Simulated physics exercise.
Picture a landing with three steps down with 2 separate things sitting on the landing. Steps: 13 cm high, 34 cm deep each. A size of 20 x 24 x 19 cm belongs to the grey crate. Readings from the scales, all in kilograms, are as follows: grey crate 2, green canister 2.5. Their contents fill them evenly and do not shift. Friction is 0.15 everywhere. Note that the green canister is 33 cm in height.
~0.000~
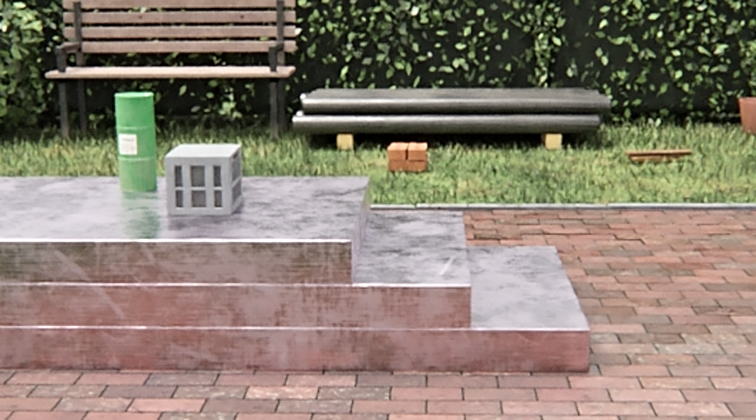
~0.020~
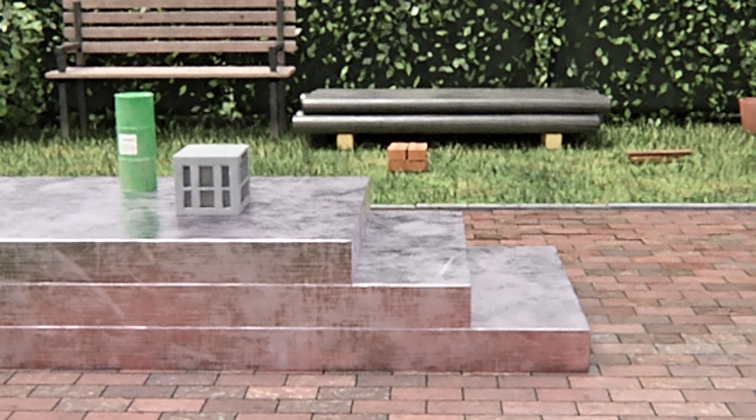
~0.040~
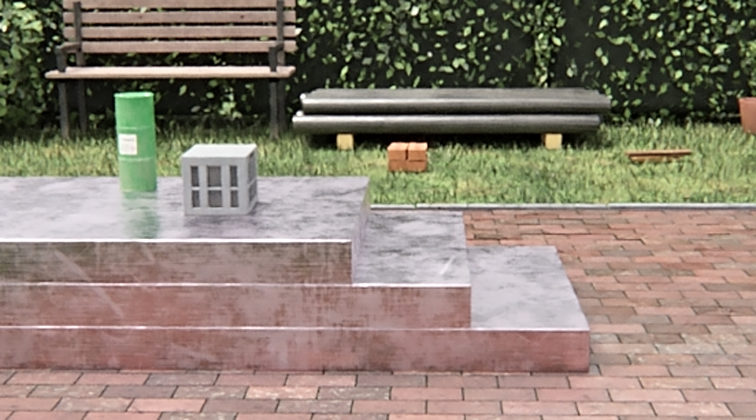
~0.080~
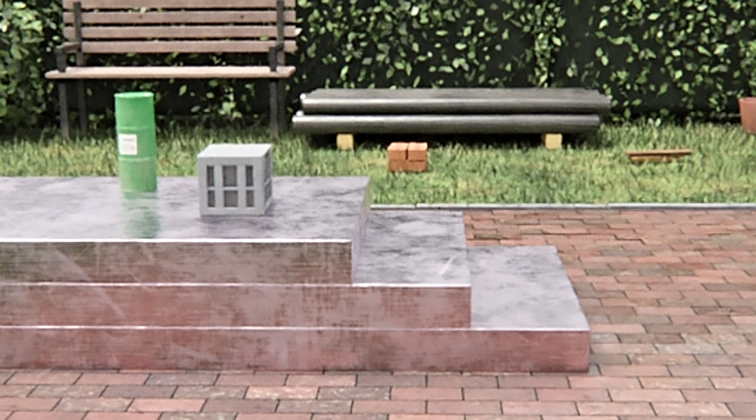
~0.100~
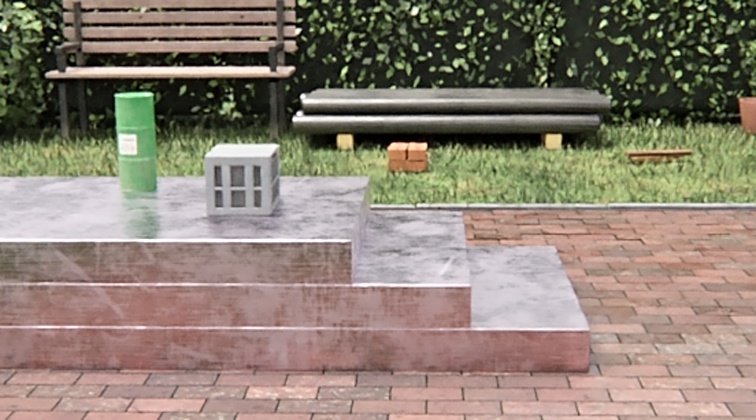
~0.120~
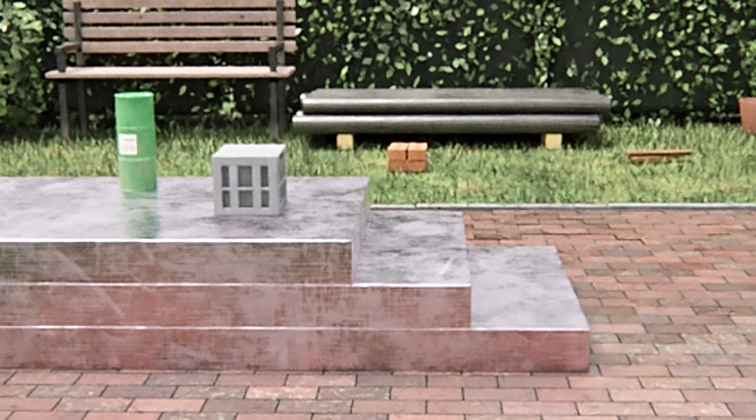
At the start, a grey crate sits just right of a green canister on a landing with three steps down, with a bench and hedge behind. The crate then slides a short way right toward the landing's edge, widening the gap, while the canister stays still.
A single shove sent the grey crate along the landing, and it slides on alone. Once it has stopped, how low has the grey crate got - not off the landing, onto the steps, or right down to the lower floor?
Onto the steps only.
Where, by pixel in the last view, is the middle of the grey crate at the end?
It finishes at roughly (459, 217).
Around 0.22 s, edge 25 cm ahead; grey crate near (284, 179).
Around 0.52 s, edge 1 cm ahead; grey crate near (357, 179).
Around 0.72 s, 8 cm past the top edge and 4 cm lower; grey crate near (387, 191).
Around 1.02 s, 26 cm past the top edge and 12 cm lower; grey crate near (442, 217).
Finally (1.6 s), 32 cm past the top edge and 12 cm lower; green canister still in place (within 12 cm). Final places as that camera would see them, grey crate near (460, 217).
